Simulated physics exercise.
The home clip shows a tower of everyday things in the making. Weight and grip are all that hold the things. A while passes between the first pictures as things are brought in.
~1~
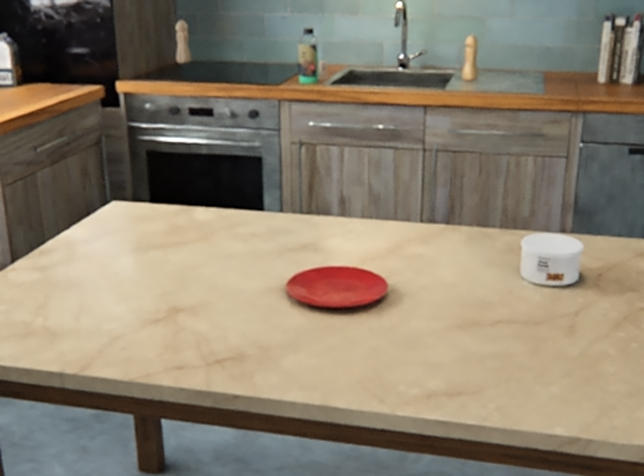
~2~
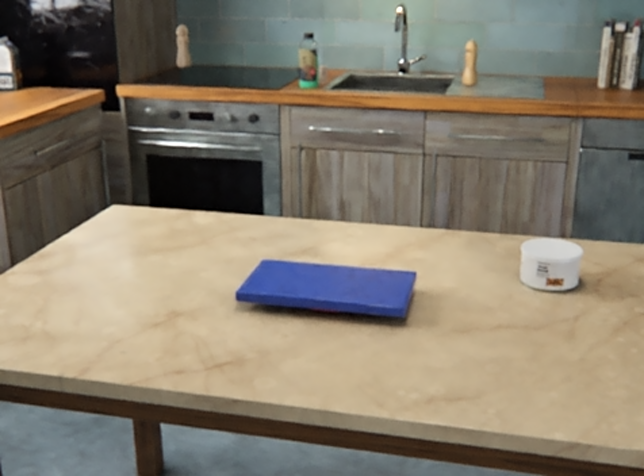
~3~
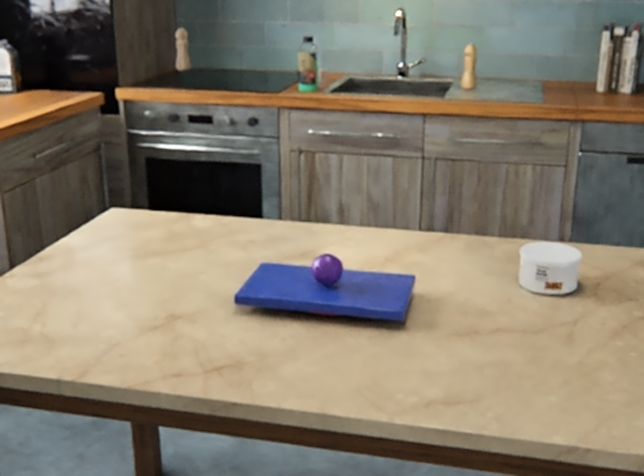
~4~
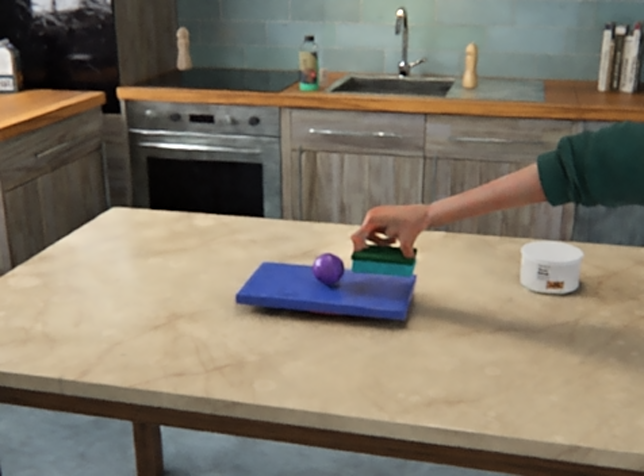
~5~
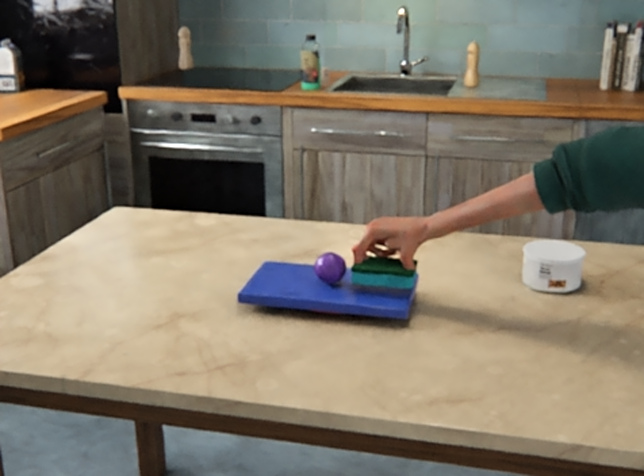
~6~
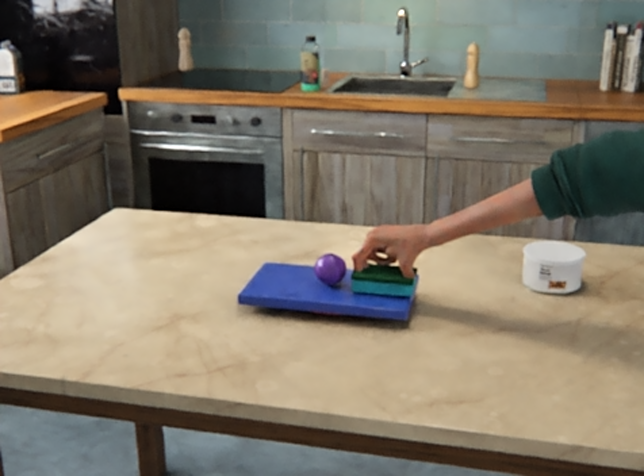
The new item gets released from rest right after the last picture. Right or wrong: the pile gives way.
Wrong.
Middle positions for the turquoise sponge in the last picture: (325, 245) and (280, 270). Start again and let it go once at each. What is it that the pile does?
On the first release the pile caves in, while on the second it stays intact.
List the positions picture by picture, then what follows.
The last thing is not in view yet; red plate (337, 289), in the first picture.
The last thing is not in view yet, in the second picture.
The last thing is not in view yet, in the third picture.
Coming down; turquoise sponge (385, 261); purple onion (329, 269), in the fourth picture.
Coming down; turquoise sponge (385, 272), in the fifth picture.
In place under the hand; turquoise sponge (384, 280); purple onion (331, 269), in the sixth picture.
Then, 0.70 s after the last picture, nothing has stirred.
Then, 1.60 s after the last picture, turquoise sponge resting near (384, 281).
At rest, all 5 in place. Seen from the same camera at the end, turquoise sponge near (384, 280). The pile keeps its balance.
